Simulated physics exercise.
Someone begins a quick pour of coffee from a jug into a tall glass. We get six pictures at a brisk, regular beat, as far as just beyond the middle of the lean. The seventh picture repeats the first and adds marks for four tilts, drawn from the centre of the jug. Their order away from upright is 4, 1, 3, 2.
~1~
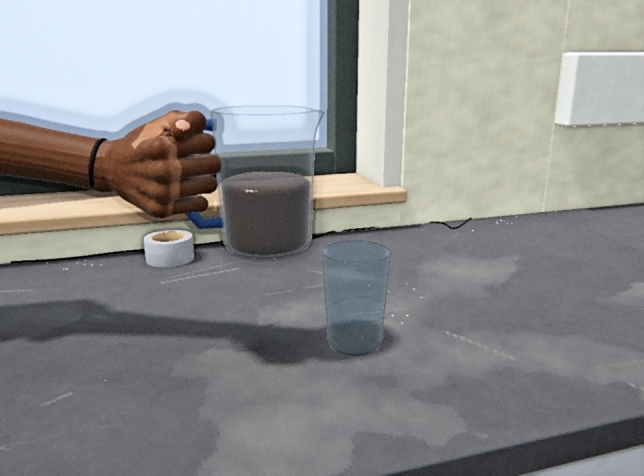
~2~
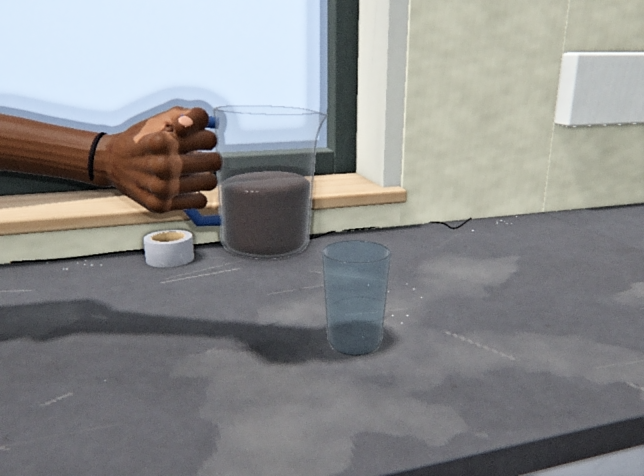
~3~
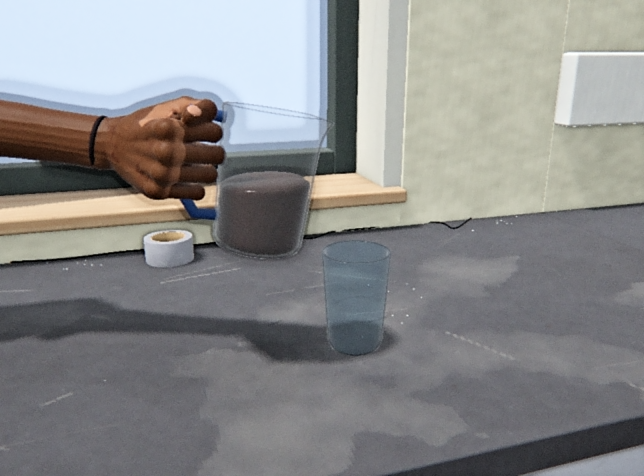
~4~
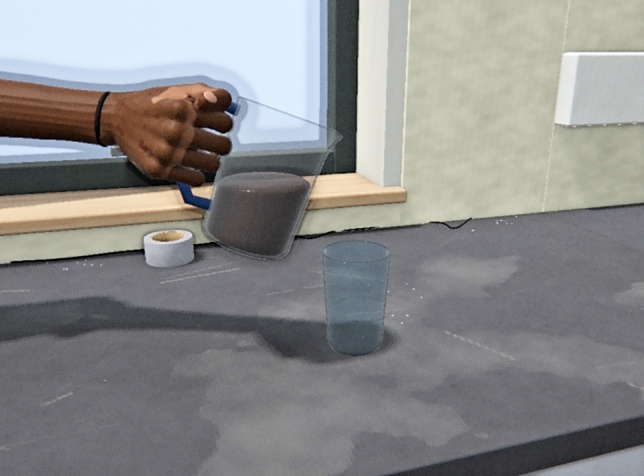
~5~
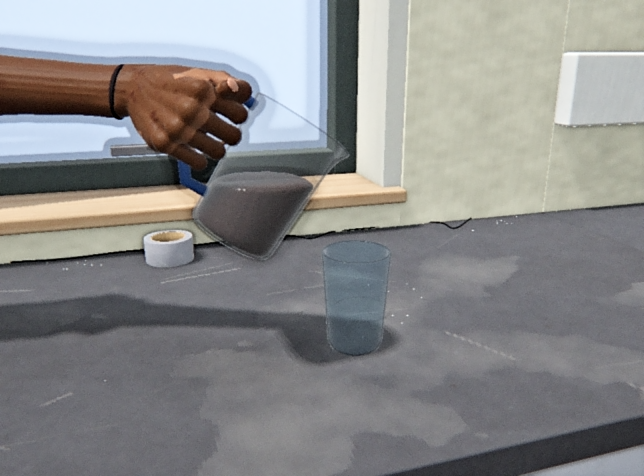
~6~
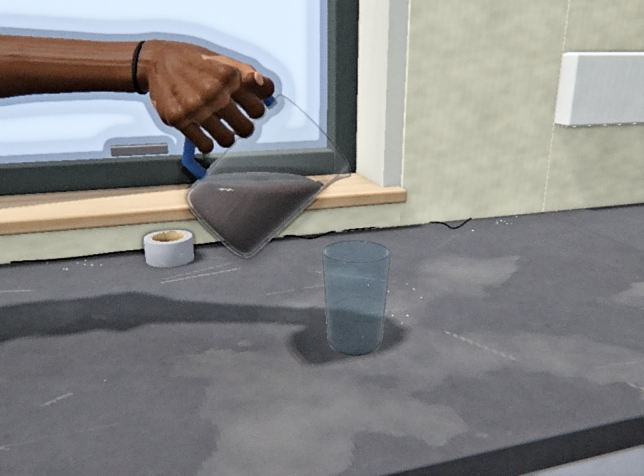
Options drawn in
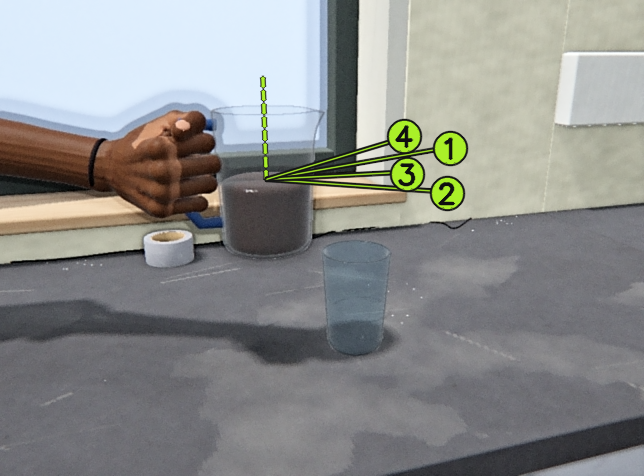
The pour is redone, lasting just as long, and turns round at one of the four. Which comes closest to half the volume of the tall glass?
4.
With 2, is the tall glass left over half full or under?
Over.
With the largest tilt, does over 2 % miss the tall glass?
Yes.
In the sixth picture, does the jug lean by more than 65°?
No.
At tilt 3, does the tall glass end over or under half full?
Over half.
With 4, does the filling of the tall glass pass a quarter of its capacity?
Yes.
On the marked copy, 1 at (433, 150); 2 at (430, 190); 3 at (390, 172); 4 at (388, 142).
Choosing 1, the tall glass ends with about 68 % of what it can hold; 4 % of the coffee is spilt.
Choosing 2, the tall glass ends with about 85 % of what it can hold; 18 % of the coffee is spilt.
Choosing 3, the tall glass ends with about 83 % of what it can hold; 7 % of the coffee is spilt.
Choosing 4, the tall glass ends with about 47 % of what it can hold; 5 % of the coffee is spilt.
